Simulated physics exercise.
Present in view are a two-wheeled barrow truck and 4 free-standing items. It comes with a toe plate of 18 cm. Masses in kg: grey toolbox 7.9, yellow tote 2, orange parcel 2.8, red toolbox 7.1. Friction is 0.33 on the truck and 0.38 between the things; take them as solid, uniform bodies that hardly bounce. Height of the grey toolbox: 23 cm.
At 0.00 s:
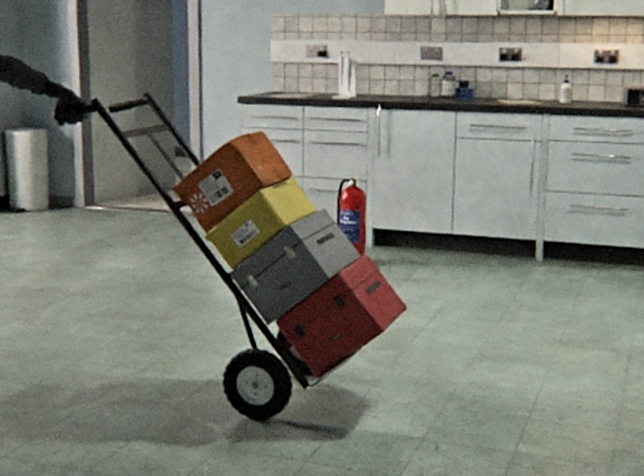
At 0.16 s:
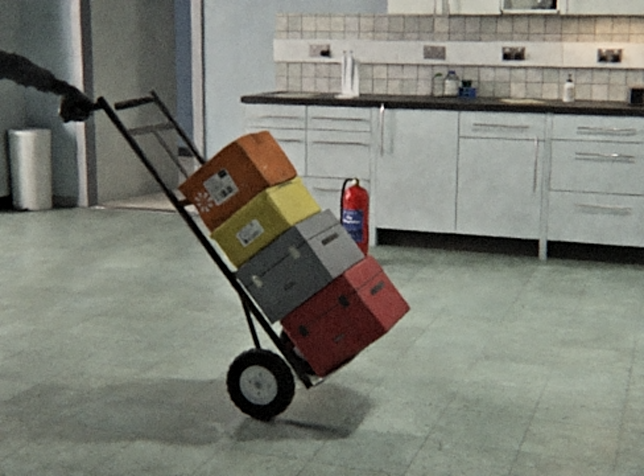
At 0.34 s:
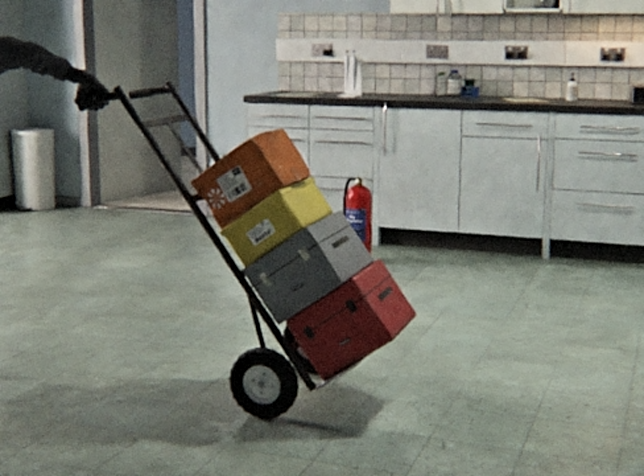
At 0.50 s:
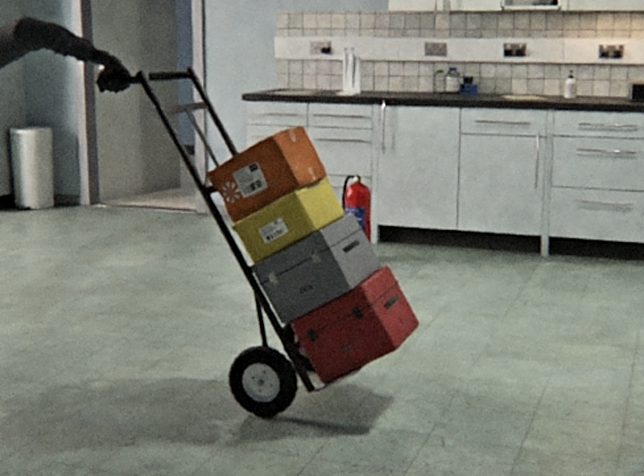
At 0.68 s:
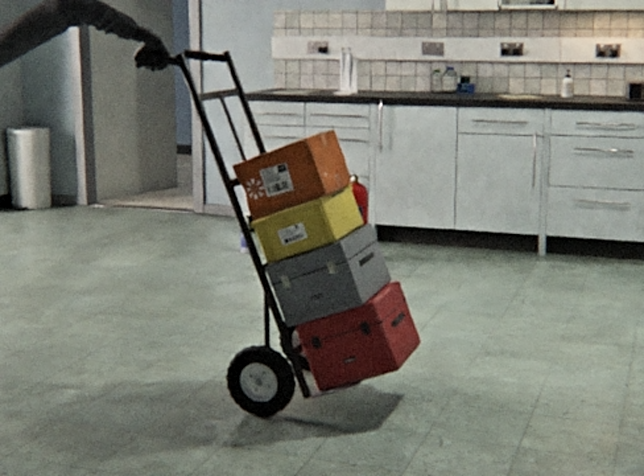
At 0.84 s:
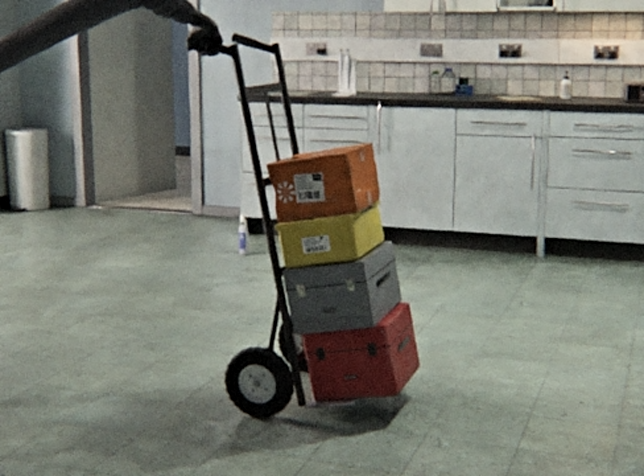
In a kitchen, a gloved hand raising a tilted two-wheeled hand truck towards upright, with orange, yellow, grey and red boxes stacked aboard.
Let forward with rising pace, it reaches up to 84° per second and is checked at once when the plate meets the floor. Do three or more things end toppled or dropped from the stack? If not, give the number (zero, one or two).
No, zero.
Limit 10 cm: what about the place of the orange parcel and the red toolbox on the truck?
Here the orange parcel moves off, and the red toolbox is left in place.
After 1.04 s, truck upright; yellow tote tipped 4° from how it sat near (366, 248); grey toolbox tipped 4° from how it sat near (365, 301); orange parcel tipped 4° from how it sat.
After 1.14 s, truck upright; yellow tote tipped 4° from how it sat near (380, 250); grey toolbox tipped 4° from how it sat near (373, 303); orange parcel tipped 4° from how it sat.
At rest (1.7 s), not toppled but over 10 cm from the start, yellow tote and orange parcel; the other 2 in place, give or take 10 cm. In the last view, grey toolbox near (374, 303), yellow tote near (386, 251).
